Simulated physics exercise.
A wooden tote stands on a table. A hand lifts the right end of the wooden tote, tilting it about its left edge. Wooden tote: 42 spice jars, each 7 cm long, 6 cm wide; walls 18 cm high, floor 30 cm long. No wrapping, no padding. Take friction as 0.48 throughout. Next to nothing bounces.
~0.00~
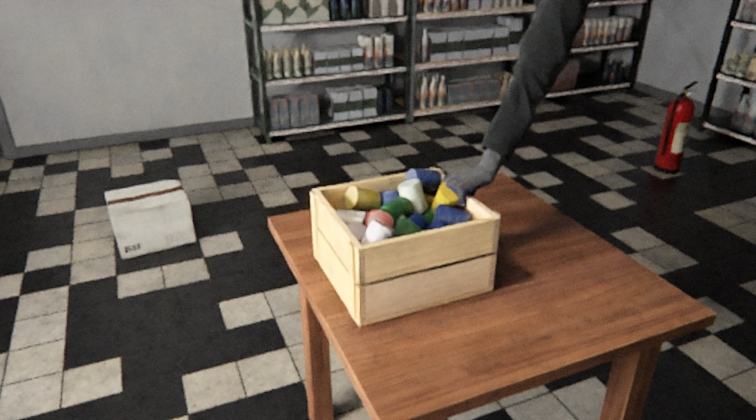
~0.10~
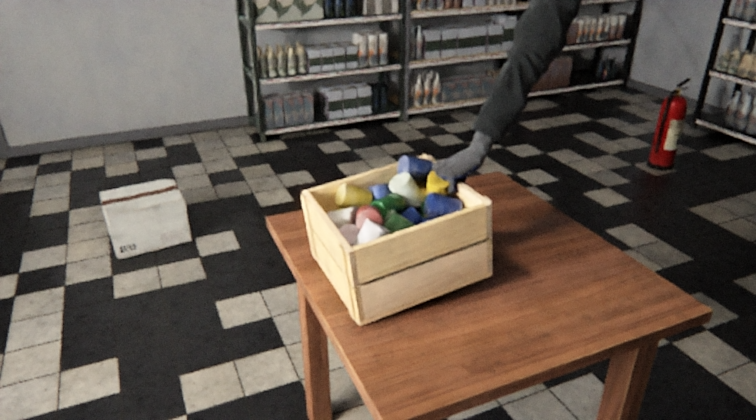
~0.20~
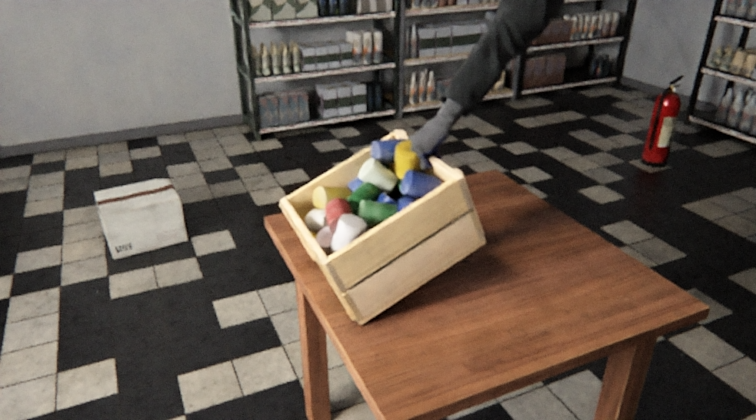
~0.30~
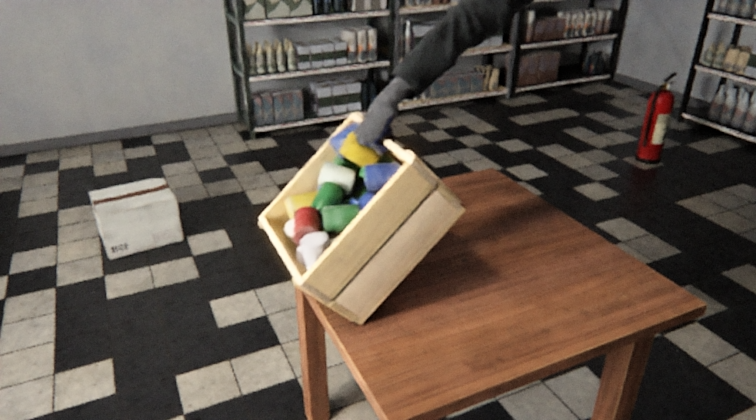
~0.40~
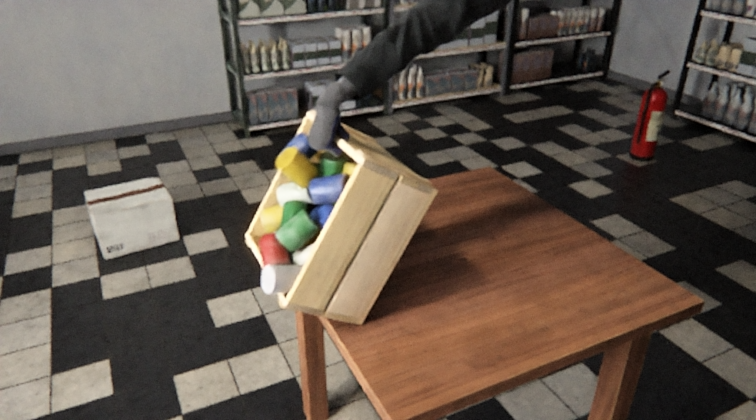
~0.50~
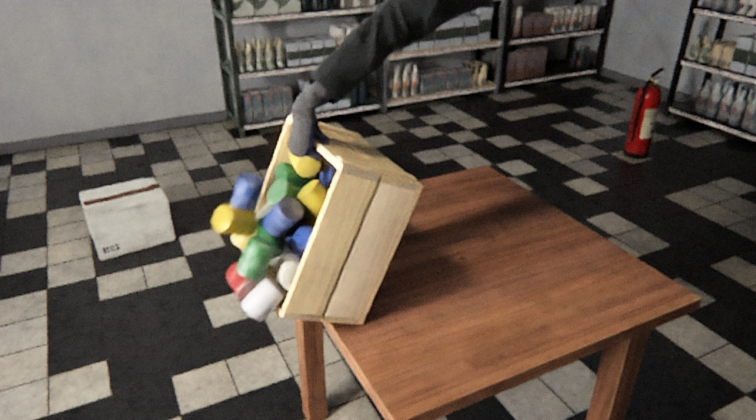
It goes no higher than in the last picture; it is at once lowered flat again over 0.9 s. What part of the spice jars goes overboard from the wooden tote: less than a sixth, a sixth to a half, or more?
It sheds from a sixth to a half of them.
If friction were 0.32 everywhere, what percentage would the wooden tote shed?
Then wooden tote 30 per cent.
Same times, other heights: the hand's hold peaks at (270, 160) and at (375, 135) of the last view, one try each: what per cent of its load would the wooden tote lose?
Wooden tote 60 then 10 per cent.
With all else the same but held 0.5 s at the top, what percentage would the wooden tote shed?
In that case wooden tote 40 per cent.
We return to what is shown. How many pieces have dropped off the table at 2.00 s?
About 12.
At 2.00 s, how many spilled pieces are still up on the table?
Some 0 pieces.
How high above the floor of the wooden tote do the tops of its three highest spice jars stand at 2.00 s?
Roughly 17 cm high.
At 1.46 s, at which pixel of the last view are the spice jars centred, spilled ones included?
Around (362, 264).
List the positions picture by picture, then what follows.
In the first picture (we follow the rim corner now nearest the camera; the camera moves round a little), wooden tote at (363, 247); tilt 0°; nothing out yet.
In the second picture, wooden tote at (353, 249); tilt 7°.
In the third picture, wooden tote at (329, 259); tilt 23°.
In the fourth picture, wooden tote at (303, 279); tilt 42°.
In the fifth picture, wooden tote at (287, 300); tilt 58°.
In the sixth picture, wooden tote at (283, 311); tilt 65°; nothing out yet.
After 0.74 s, tilt 54°; 10 of 42 out of the wooden tote.
After 1.04 s, tilt 23°; 12 of 42 out of the wooden tote.
After 1.46 s, tilt 0°; 12 of 42 out of the wooden tote.
When it is over (at 2.00 s), 12 of 42 out of the wooden tote. Asked share, 12 of 42, 29 per cent.
